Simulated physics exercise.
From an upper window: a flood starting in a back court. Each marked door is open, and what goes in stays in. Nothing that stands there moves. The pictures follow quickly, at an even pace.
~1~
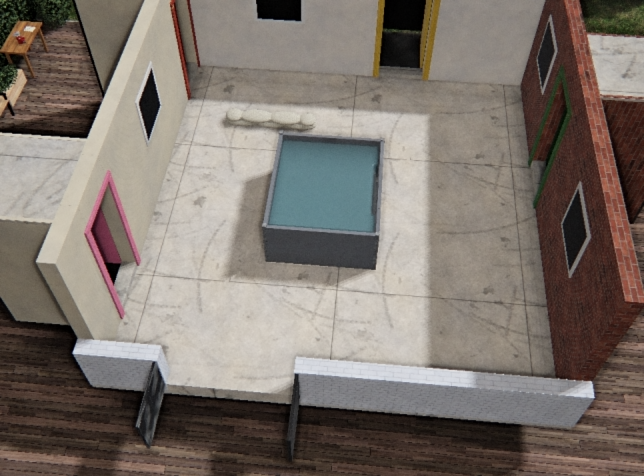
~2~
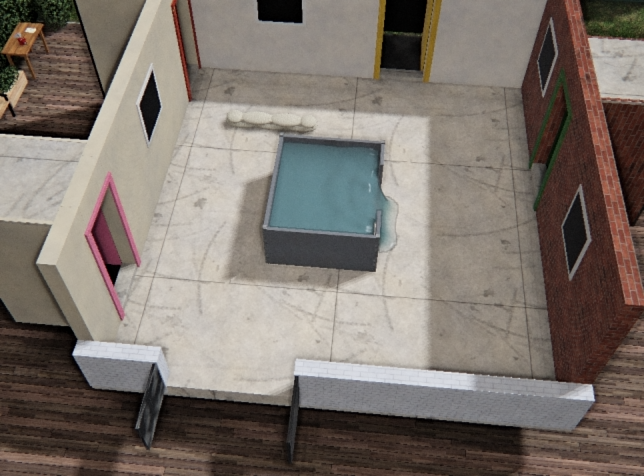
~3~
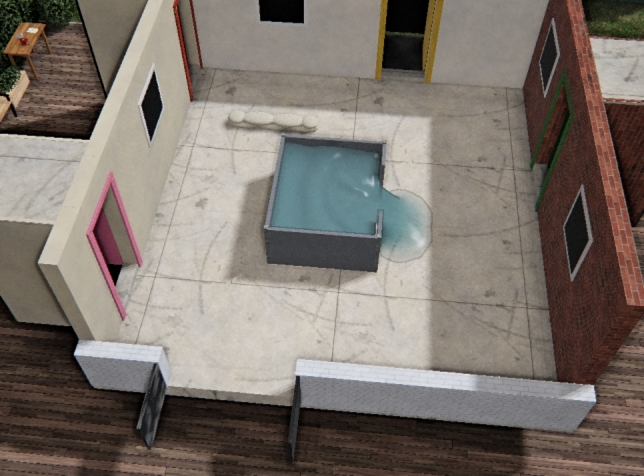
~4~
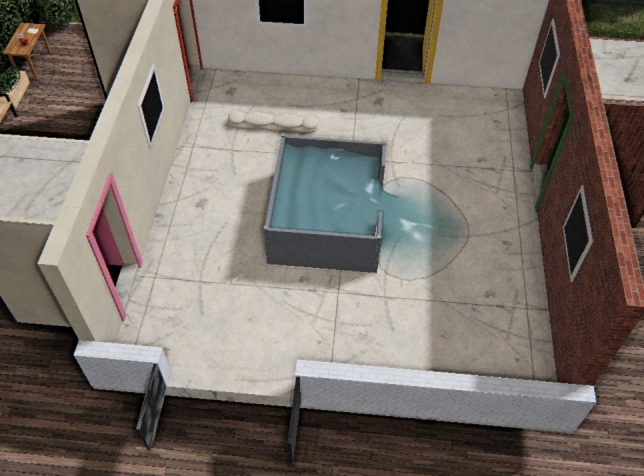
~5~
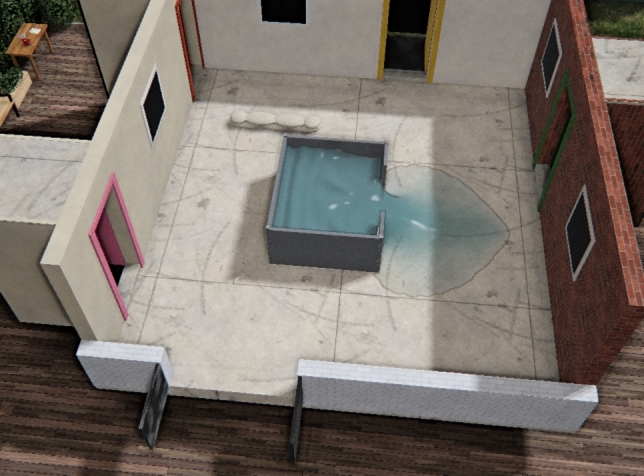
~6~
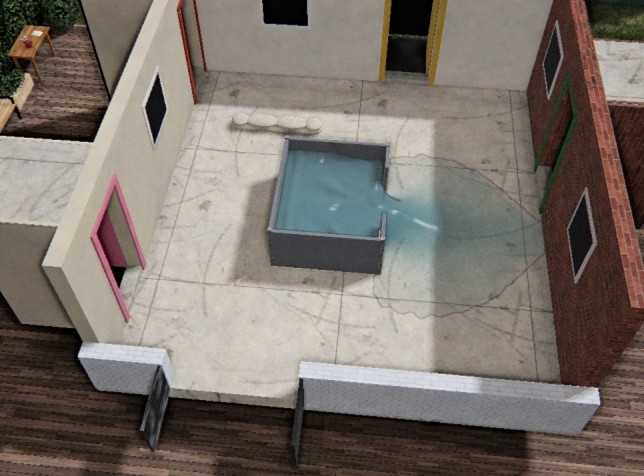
A large grey tank of blue-green water stands in the middle of a pale stone courtyard, seen from high above. A cream wall with a pink-framed doorway rises on the left, a red brick wall with a green frame on the right, a yellow-framed opening behind, and a low white wall in front. Water breaks out through the tank's right side and spreads rightward in a widening, thinning sheet across the paving.
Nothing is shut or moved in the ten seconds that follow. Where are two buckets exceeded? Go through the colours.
In the end: The green door floods; the red door holds within the limit; the yellow door holds within the limit; the pink door holds within the limit.
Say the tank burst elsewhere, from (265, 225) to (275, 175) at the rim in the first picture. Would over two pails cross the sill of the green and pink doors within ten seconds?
One by one: Green door keeps below it; pink door lets more in.
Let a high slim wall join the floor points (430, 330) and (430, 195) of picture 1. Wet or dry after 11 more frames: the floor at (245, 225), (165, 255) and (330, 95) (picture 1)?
In turn: Clear, not flooded, flooded.
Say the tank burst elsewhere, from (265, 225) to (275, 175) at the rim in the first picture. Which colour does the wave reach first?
The door marked pink.
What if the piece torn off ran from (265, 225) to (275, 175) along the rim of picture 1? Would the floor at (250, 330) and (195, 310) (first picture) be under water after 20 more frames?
In that order: Flooded, under water.
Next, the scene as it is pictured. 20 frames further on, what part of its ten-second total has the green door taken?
About 95 per cent.
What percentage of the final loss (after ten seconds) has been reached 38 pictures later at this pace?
About 65 per cent.
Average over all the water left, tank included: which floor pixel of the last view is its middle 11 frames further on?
Close to (407, 232).
A moment on, water covers 25 % of the floor; the green door under two buckets in, the red door not reached, the yellow door not reached, the pink door not reached.
Next, water covers 30 % of the floor; the green door over two buckets in, the red door not reached, the yellow door not reached, the pink door not reached.
Then, water covers 45 % of the floor; the green door far over two buckets in, the red door not reached, the yellow door wet at the sill, nothing in, the pink door not reached.
Later, water covers 80 % of the floor; the green door far over two buckets in, the red door wet at the sill, nothing in, the yellow door wet at the sill, nothing in, the pink door wet at the sill, nothing in.
In the end, water covers 95 % of the floor; the green door far over two buckets in, the red door wet at the sill, nothing in, the yellow door wet at the sill, nothing in, the pink door wet at the sill, nothing in.
